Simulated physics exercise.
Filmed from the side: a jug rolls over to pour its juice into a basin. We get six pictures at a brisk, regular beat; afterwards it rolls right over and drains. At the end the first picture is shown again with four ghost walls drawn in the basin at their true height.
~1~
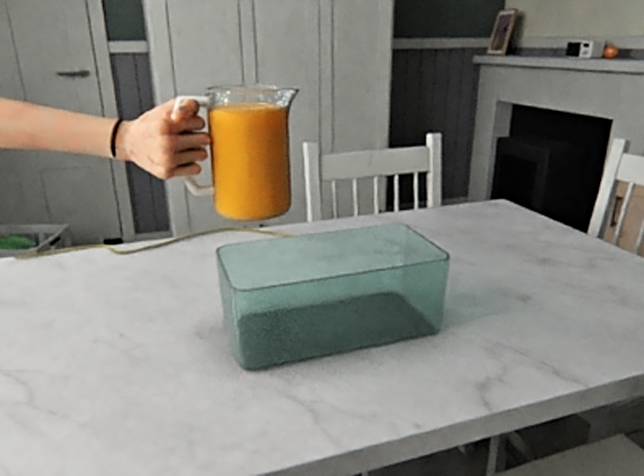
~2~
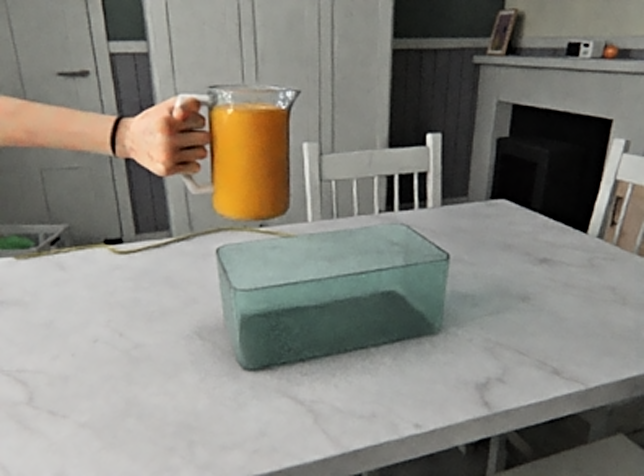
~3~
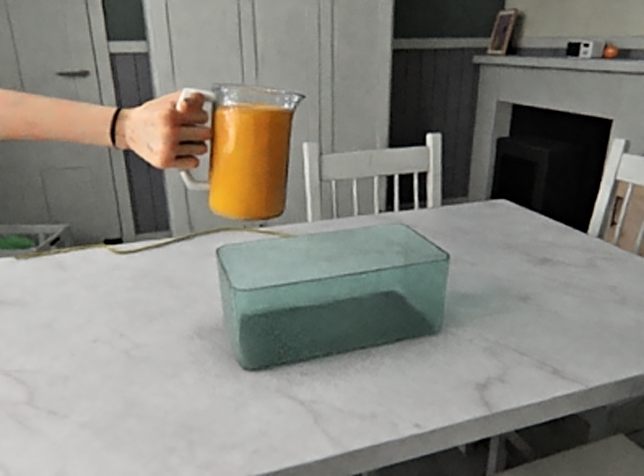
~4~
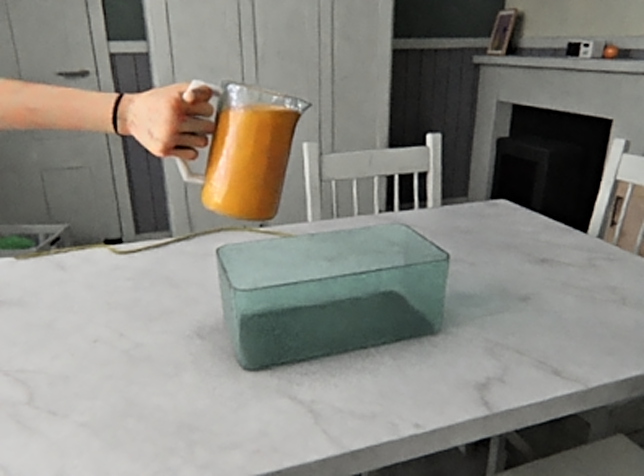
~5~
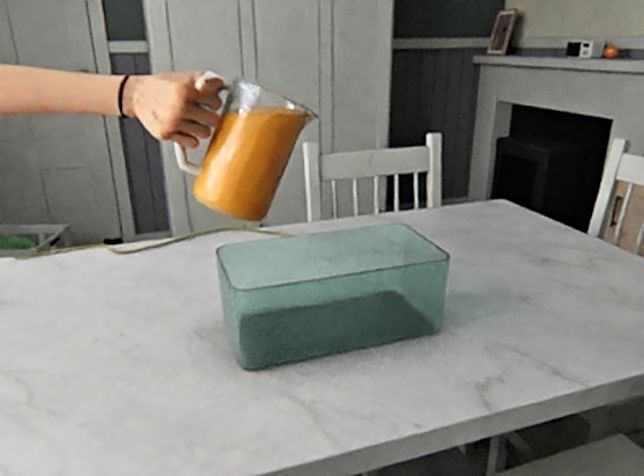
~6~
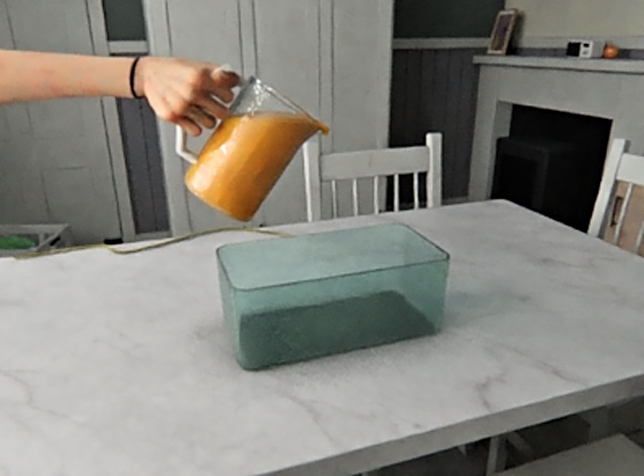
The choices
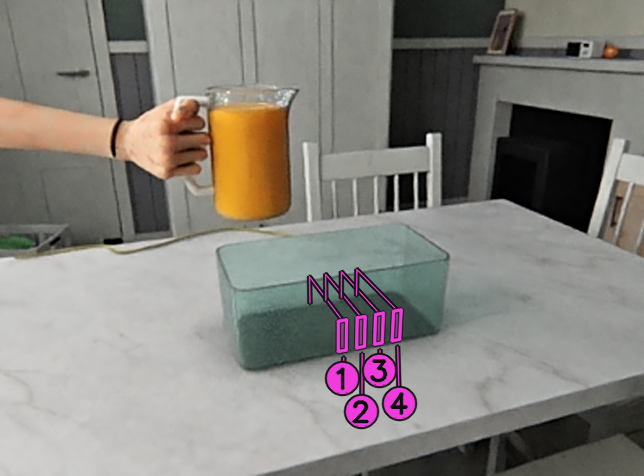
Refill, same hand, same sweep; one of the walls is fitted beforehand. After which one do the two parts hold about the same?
Slot 3 does it best.
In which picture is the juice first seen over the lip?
Picture 6.
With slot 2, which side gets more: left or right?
The right side.
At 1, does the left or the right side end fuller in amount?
The right one.
On the marked copy, 1 at (343, 357); 2 at (362, 353); 3 at (380, 349); 4 at (397, 346).
With 1, about 6 % ends left of the wall and 93 % right of it.
With 2, about 17 % ends left of the wall and 82 % right of it.
With 3, about 47 % ends left of the wall and 51 % right of it.
With 4, about 83 % ends left of the wall and 12 % right of it; 6 % is lost outside.
